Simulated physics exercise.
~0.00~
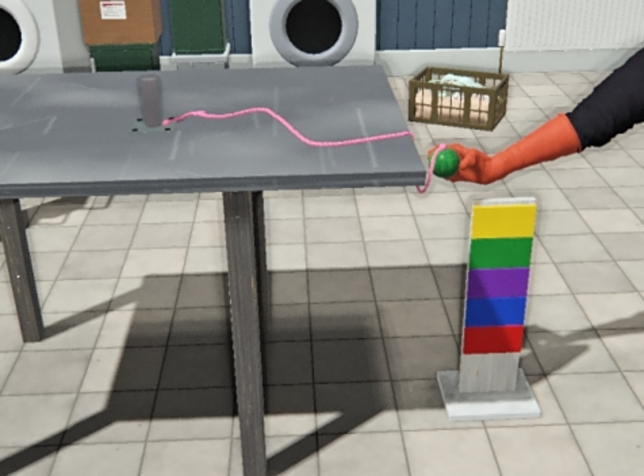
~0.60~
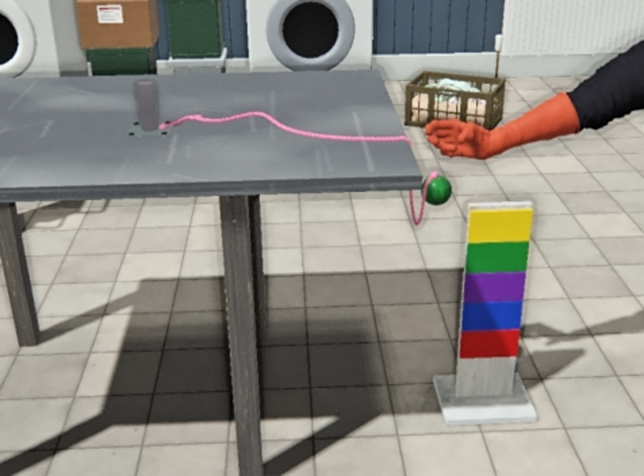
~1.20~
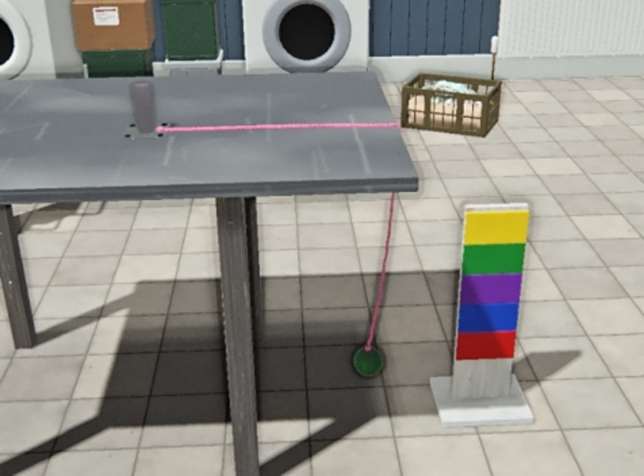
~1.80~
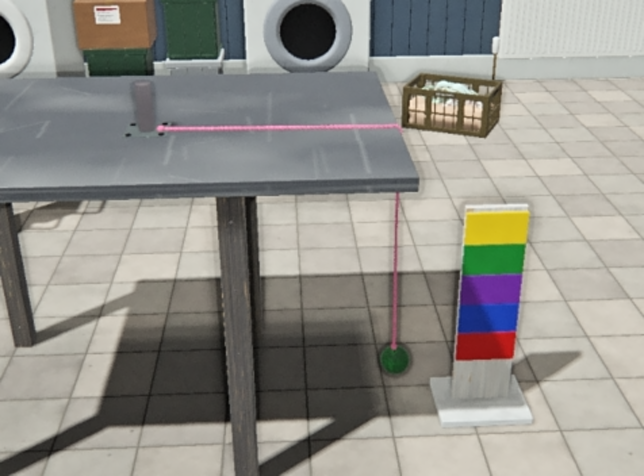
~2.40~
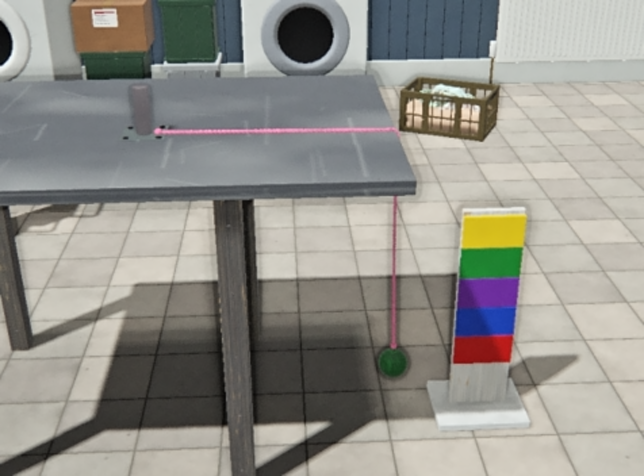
A green ball-like object on a pink cord is held by a reddish-orange hand just past the right edge of a grey table, beside a board striped yellow, green, purple, blue and red from top to bottom. The hand lets go and draws back to the right as the object begins to fall. It drops below the tabletop until the cord pulls straight across the surface and over the edge. Hanging a little to the left, it swings slightly back to the right. It ends hanging still, its centre level with the red band.
